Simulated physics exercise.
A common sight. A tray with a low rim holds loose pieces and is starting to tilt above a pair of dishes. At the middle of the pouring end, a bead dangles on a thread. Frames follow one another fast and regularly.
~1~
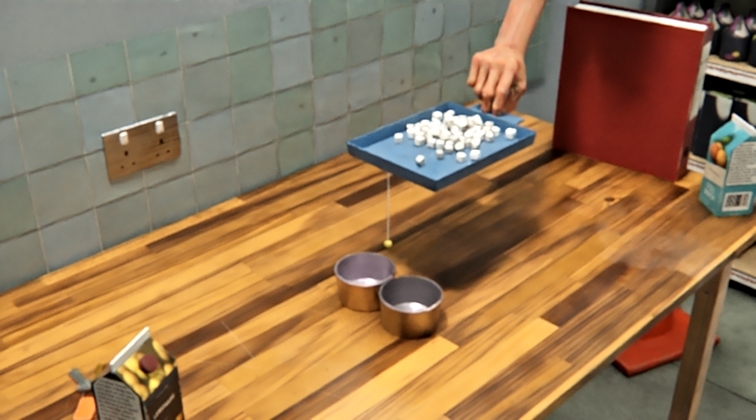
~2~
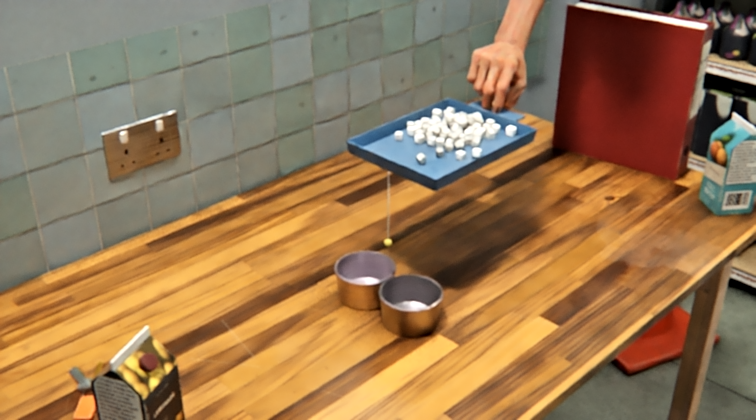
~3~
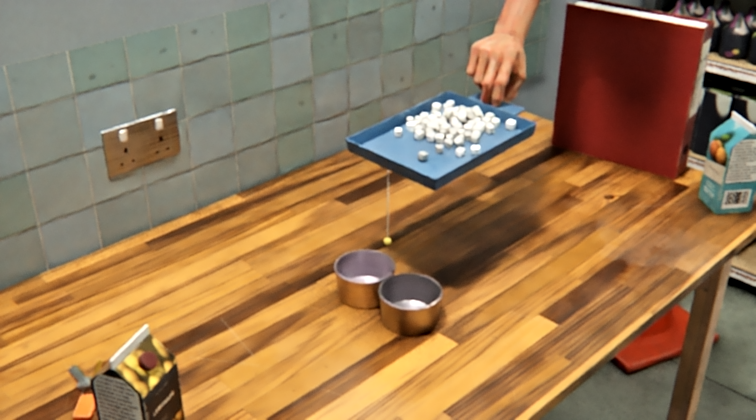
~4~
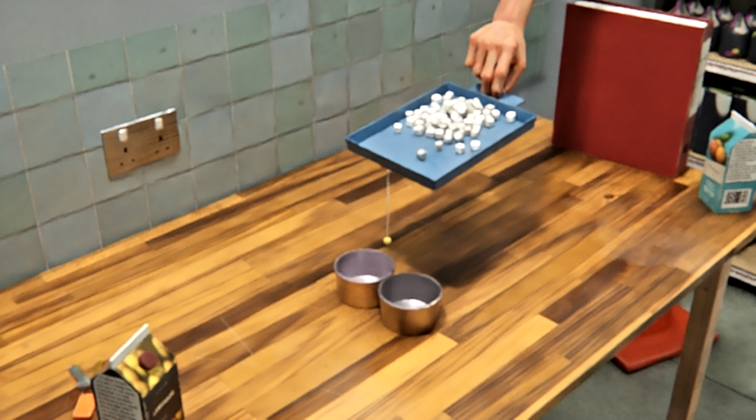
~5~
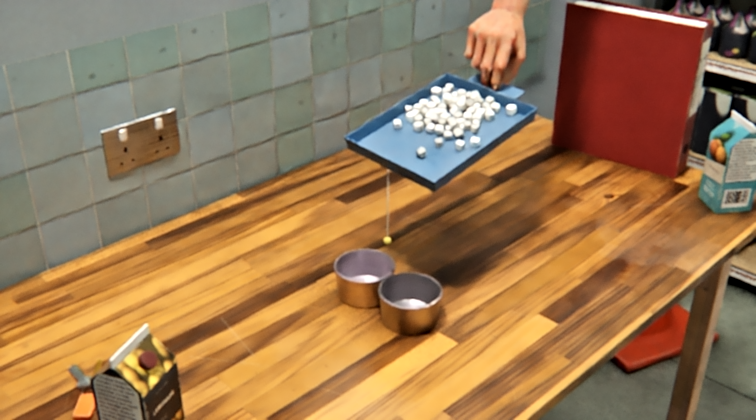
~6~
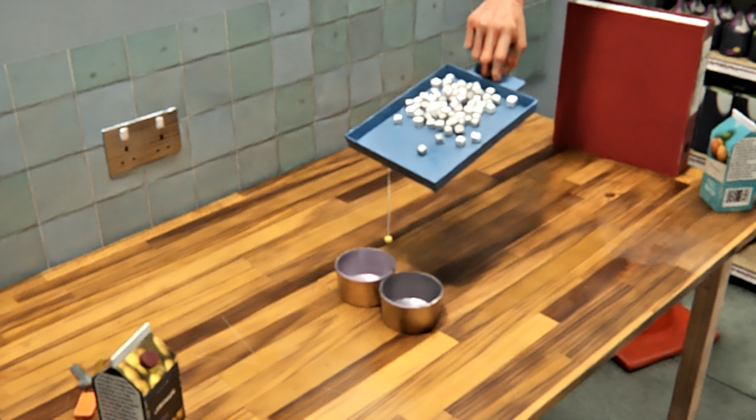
On a wooden table, a hand gradually tilts a blue tray of white cubes above two dishes.
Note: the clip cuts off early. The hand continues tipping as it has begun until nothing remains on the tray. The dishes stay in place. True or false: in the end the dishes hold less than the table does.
False.
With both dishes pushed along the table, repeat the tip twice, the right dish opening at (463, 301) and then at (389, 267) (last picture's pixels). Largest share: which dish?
First try, the dish to the left; second try, the dish to the right.
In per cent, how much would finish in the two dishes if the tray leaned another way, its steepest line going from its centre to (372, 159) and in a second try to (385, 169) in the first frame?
It comes to about 10 per cent the first time and about 40 per cent the second.
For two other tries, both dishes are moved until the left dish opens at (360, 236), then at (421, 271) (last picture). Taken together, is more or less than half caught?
For the earlier try a smaller portion is kept, for the later one a smaller portion.
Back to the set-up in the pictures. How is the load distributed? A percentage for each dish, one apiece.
Per cent held at the end: Left dish 30, right dish 40.
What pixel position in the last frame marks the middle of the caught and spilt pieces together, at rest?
Near pixel (395, 307).
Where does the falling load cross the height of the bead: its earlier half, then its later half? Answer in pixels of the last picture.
Early half (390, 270), late half (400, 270).
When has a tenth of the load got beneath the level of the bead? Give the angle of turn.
Approx. reading: About 70°.
Soon, tray tipped steeply; nearly all on the tray; a stray few in the right dish; a stray few outside both; a stray few in the air.
A while on, tray tipped past a quarter turn; most on the tray; a small part in the right dish; a stray few outside both; a stray few in the air.
Towards the end, tray tipped past a quarter turn; about half in the right dish; about a quarter in the left dish; about a quarter outside both.
Finally, tray tipped past a quarter turn; about half in the right dish; about a quarter in the left dish; about a quarter outside both.
